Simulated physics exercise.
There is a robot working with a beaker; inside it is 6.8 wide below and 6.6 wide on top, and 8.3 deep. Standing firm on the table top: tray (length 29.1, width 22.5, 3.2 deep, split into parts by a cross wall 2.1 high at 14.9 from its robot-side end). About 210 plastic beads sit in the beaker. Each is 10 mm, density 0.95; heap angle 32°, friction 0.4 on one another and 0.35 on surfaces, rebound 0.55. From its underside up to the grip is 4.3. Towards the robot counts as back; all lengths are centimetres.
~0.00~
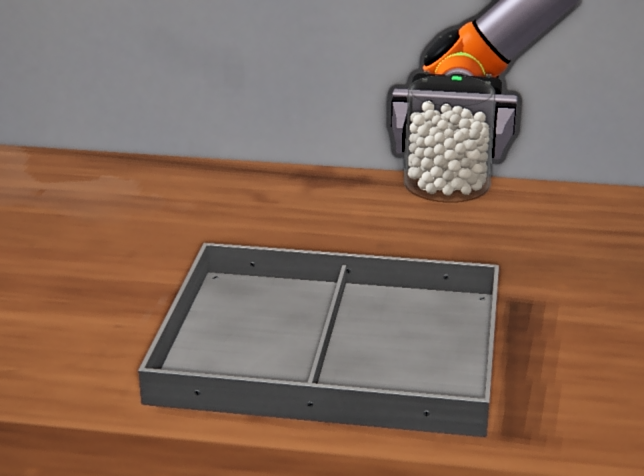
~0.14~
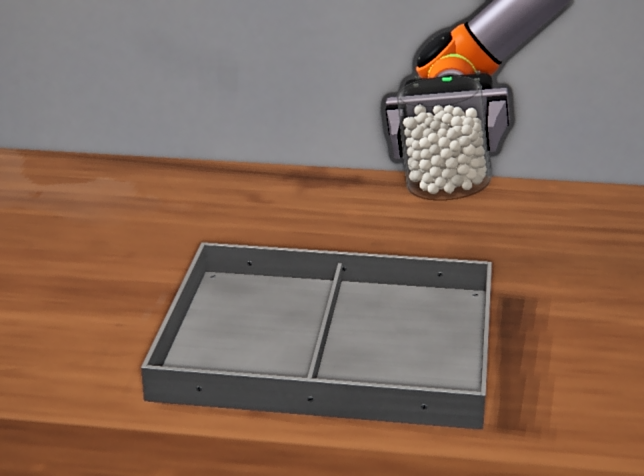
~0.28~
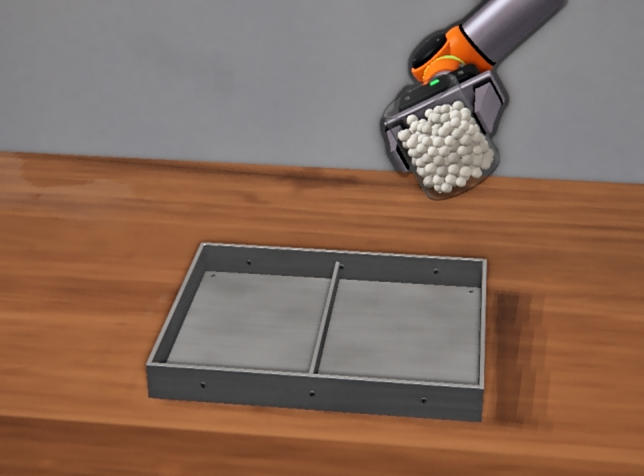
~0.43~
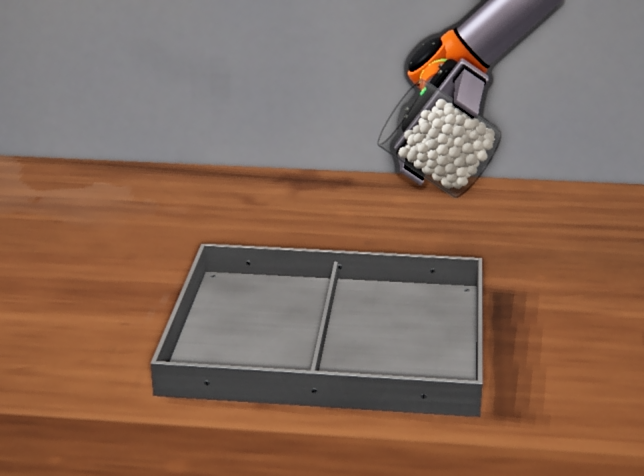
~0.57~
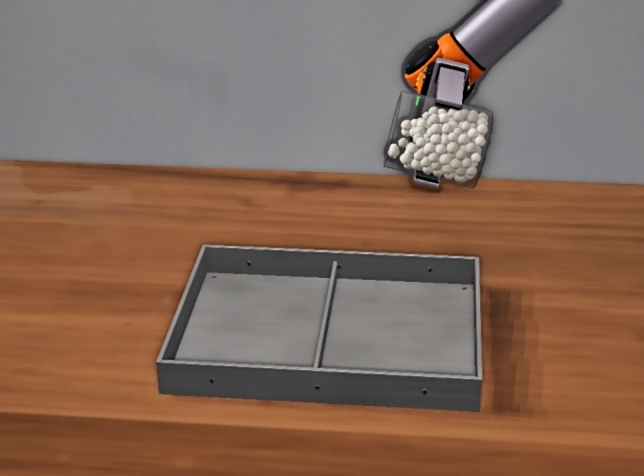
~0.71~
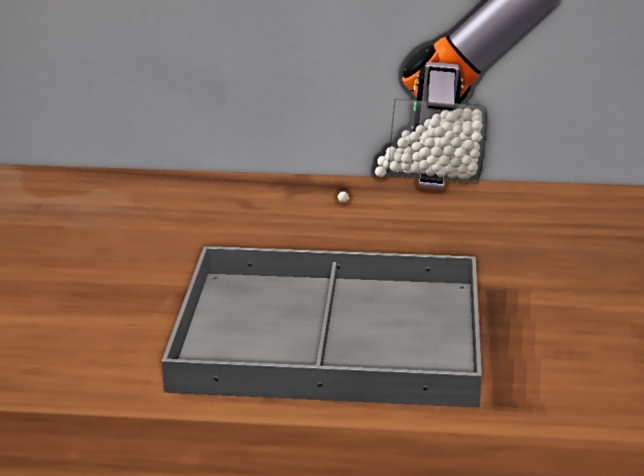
The robot arm tilted a clear beaker packed with white beads over to the left until it lay nearly on its side above a divided gray tray, and a single bead dropped out.
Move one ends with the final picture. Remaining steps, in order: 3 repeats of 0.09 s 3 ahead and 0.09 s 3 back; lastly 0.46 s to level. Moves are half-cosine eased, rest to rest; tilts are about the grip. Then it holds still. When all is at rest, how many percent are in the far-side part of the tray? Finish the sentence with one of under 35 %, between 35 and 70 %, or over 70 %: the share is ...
The share is between 35 and 70 %.
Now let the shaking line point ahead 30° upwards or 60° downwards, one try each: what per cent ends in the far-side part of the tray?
Estimates, in order: 65 % then 20 %.
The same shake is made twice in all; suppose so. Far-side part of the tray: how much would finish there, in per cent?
55 per cent or so.
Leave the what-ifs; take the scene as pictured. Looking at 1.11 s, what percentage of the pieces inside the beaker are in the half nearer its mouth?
Mouth half share: Roughly 60 %.
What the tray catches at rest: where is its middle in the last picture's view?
Near pixel (265, 327).
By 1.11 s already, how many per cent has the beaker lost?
I'd put it at some 65 per cent at that point.
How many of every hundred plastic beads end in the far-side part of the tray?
Estimate: Near 60 %.
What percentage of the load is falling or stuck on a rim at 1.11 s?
That comes to about 19 per cent, more or less.
By 1.11 s, tilted 86° forward, highest piece 21 above the table; 86 in the far-side part, 69 in the beaker, 15 in the robot-side part, 41 in flight or on a rim.
By 1.51 s, tilted 34° forward, highest piece 24 above the table; 120 in the far-side part, 43 in the beaker, 43 in the robot-side part, 1 on the table or floor, 4 in flight or on a rim.
By 1.91 s, level, highest piece 22 above the table; 123 in the far-side part, 44 in the robot-side part, 43 in the beaker, 1 on the table or floor.
By 2.96 s, level, highest piece 21 above the table; 123 in the far-side part, 44 in the robot-side part, 43 in the beaker, 1 on the table or floor.
Final count, 123 in the far-side part, 44 in the robot-side part, 43 in the beaker, 1 on the table or floor. That is 58 % in the far-side part of the tray.
